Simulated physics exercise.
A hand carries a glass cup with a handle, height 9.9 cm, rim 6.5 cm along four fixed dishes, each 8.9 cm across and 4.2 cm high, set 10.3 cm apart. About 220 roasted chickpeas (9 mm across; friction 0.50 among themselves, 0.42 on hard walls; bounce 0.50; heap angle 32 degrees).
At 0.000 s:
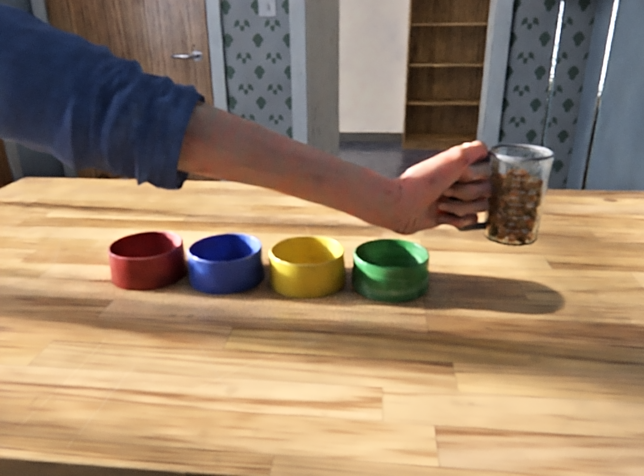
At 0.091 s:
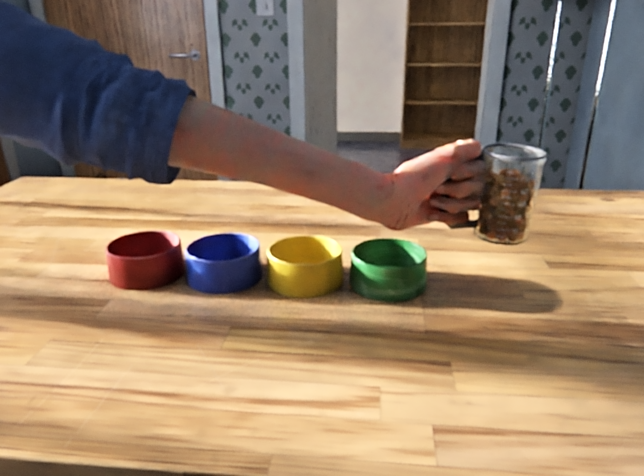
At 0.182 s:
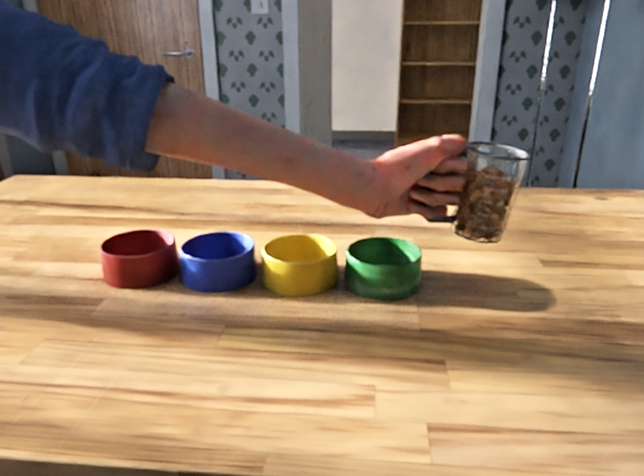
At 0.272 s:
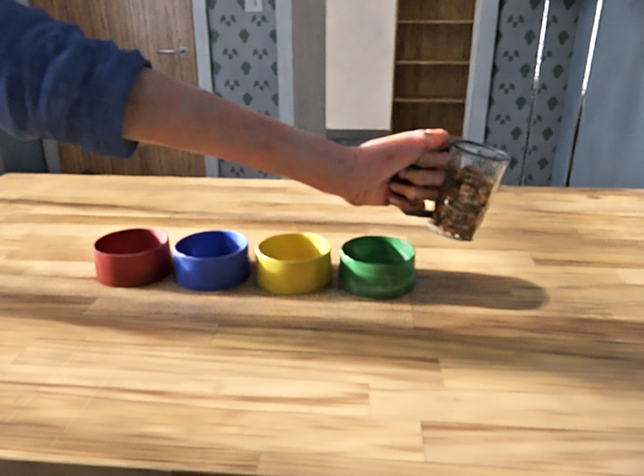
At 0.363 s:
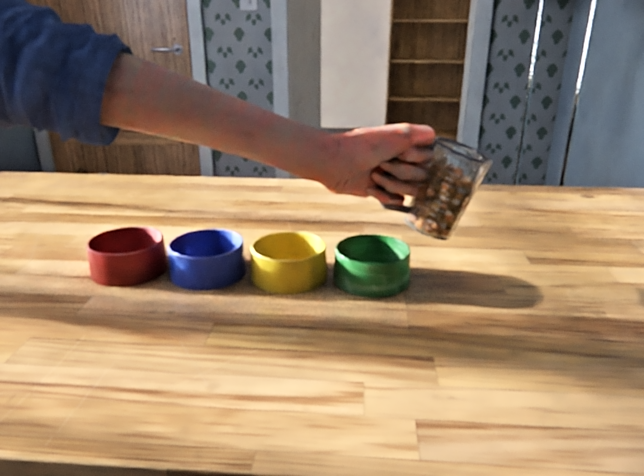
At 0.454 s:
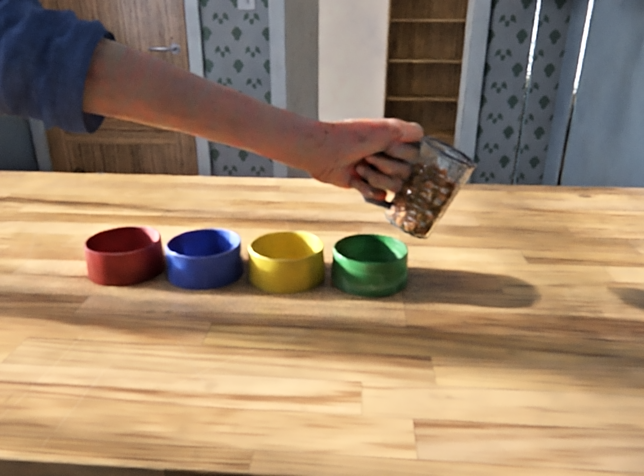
A hand reaching in from the left, its arm in a rolled blue sleeve, holds a clear glass cup of small brown pieces above a wooden tabletop, seen from the front and slightly above. Red, blue, yellow and green dishes sit in a row from left to right, before a door and patterned wallpaper. The hand moves the cup leftward toward the green dish, tilting it steadily rightward, while the camera drifts slightly right.
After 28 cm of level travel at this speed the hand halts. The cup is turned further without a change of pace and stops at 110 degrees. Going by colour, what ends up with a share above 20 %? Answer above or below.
Red below, blue below, green below, yellow above, counter below.
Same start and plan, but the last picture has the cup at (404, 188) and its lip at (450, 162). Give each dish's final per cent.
Red 0; blue 0; green 0; yellow 100.
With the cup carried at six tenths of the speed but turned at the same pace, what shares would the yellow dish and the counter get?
Yellow 30; counter 10.
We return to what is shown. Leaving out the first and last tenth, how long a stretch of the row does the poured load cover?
Roughly 5 cm.
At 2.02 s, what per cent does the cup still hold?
Some 65 per cent of the load.
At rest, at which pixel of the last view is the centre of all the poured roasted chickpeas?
At about (293, 258).
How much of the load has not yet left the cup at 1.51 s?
About 100 per cent.
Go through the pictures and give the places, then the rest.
Cup at (515, 195), tilt 0 degrees, lip at (551, 153), moved 0.0 cm; middle of the pieces at (514, 202); green dish at (391, 253); yellow dish at (307, 250); blue dish at (225, 247); red dish at (146, 244), in the first picture.
Cup at (507, 194), tilt 2 degrees, lip at (544, 153), moved 0.6 cm; middle of the pieces at (506, 202), in the second picture.
Cup at (486, 193), tilt 8 degrees, lip at (527, 155), moved 2.3 cm; middle of the pieces at (485, 200), in the third picture.
Cup at (465, 191), tilt 13 degrees, lip at (508, 157), moved 4.0 cm; middle of the pieces at (463, 198), in the fourth picture.
Cup at (445, 190), tilt 19 degrees, lip at (490, 160), moved 5.7 cm; middle of the pieces at (442, 196), in the fifth picture.
Cup at (427, 189), tilt 25 degrees, lip at (475, 164), moved 7.4 cm; middle of the pieces at (424, 195); green dish at (370, 248); yellow dish at (286, 245); blue dish at (204, 242); red dish at (123, 240). Its pace works out near 65 degrees a second; the hand travels 19 cm a second, in the sixth picture.
Then, at 1.09 s, tilt 65 degrees; cup holds 100 %.
After 1.51 s, tilt 91 degrees; cup holds 100 %.
Then, at 2.02 s, tilt 110 degrees; cup holds 65 %, yellow 35 %.
By 3.6 s all is still; red 0 %, blue 0 %, green 0 %, yellow 100 %, counter 0 %.
